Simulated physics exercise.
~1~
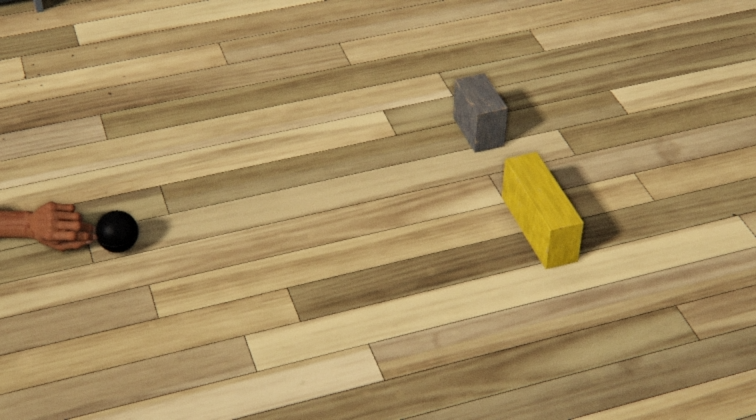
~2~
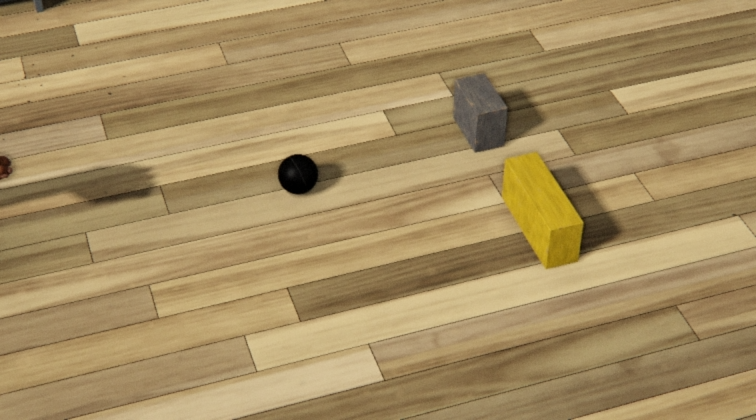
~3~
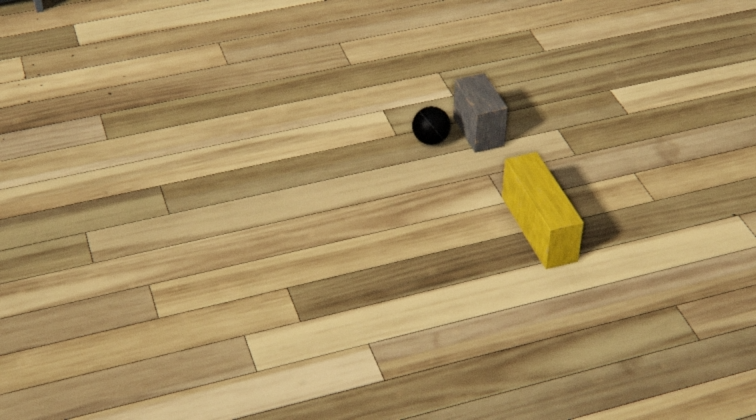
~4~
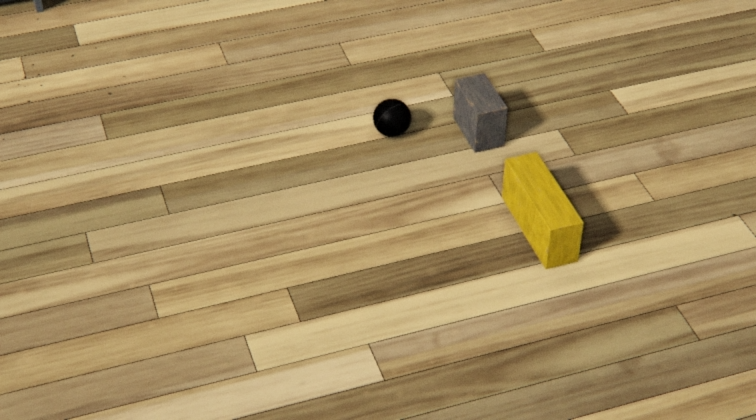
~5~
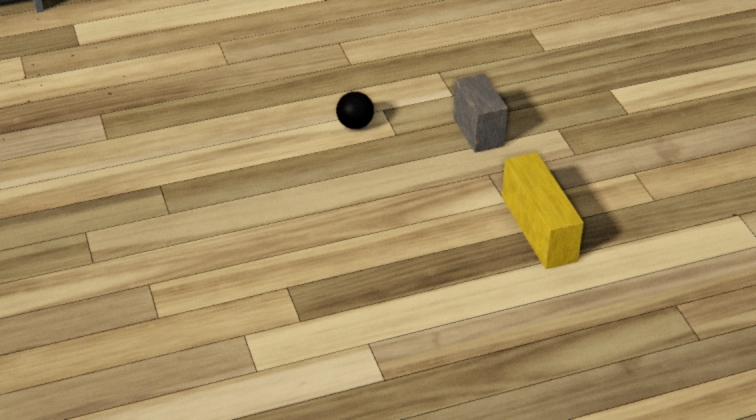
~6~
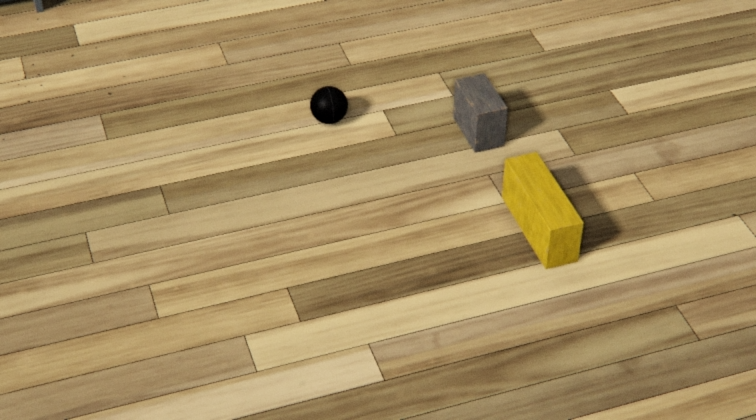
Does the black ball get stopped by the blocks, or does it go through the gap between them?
The black ball is stopped. It bounces off the grey block and rolls back to the left without going through the gap.
